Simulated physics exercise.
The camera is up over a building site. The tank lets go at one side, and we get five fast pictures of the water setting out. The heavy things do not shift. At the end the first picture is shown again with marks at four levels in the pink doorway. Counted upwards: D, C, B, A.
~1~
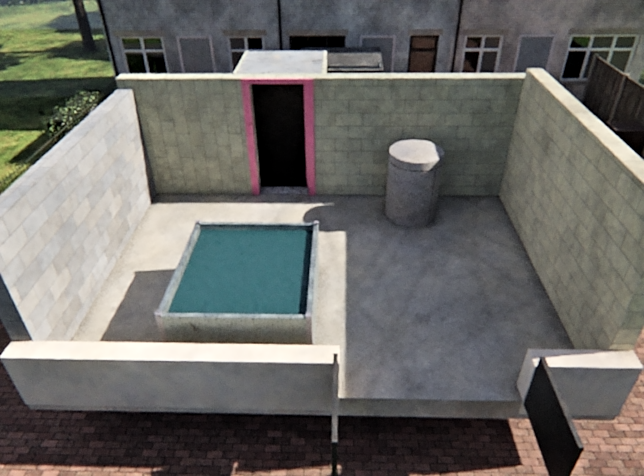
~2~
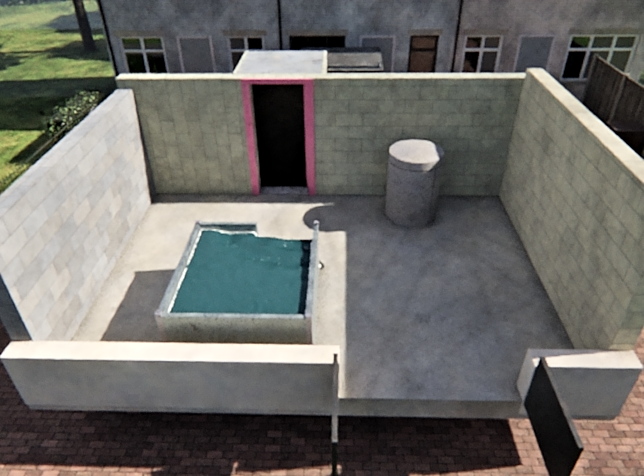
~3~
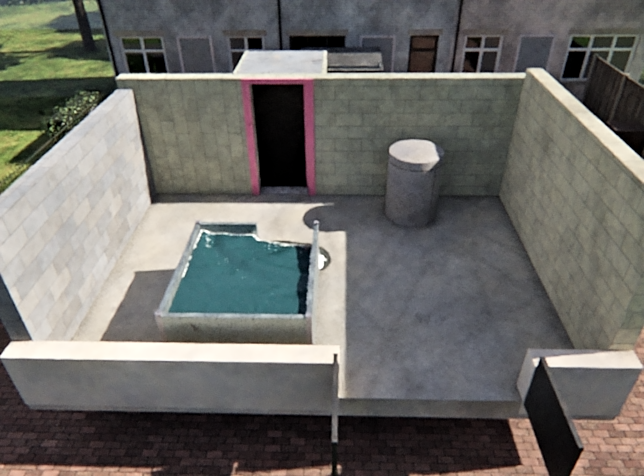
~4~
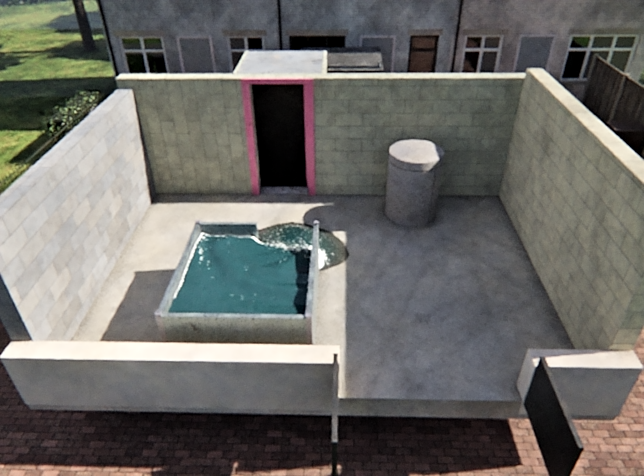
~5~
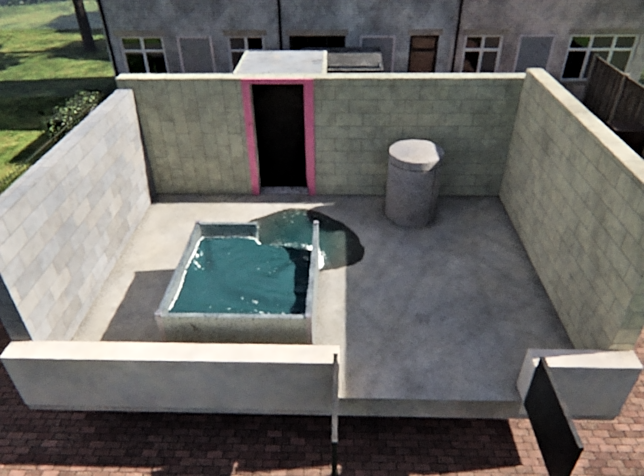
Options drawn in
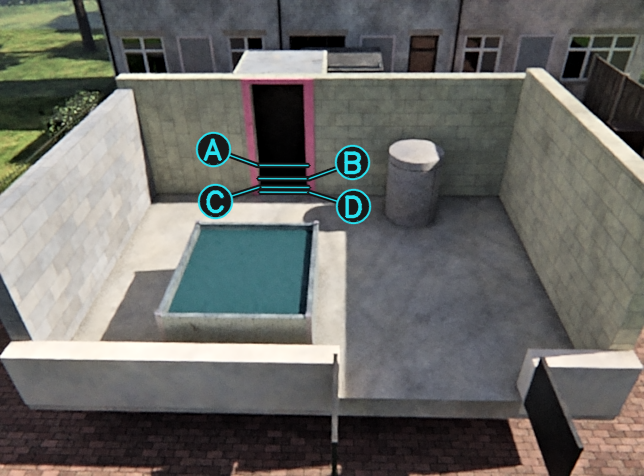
In the video, teal water in a square tank within a walled yard churns and drops lower, then pours out at the tank's back right corner and spreads across the concrete ground near a pink-framed doorway.
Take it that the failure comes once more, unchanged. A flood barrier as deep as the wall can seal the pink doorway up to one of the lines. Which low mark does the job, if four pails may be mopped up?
Height B.
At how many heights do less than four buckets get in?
Two of them.
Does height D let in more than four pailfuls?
Yes.
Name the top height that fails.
That would be C.
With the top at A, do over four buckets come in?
No.
On the marked copy, A at (282, 165); B at (283, 178); C at (284, 187); D at (284, 192); from the bottom up D, C, B, A.
Choosing A, nothing gets over.
Choosing B, a splash gets over, under a bucket.
Choosing C, some 15 bucketfuls get in.
Choosing D, dozens of bucketfuls pour in.
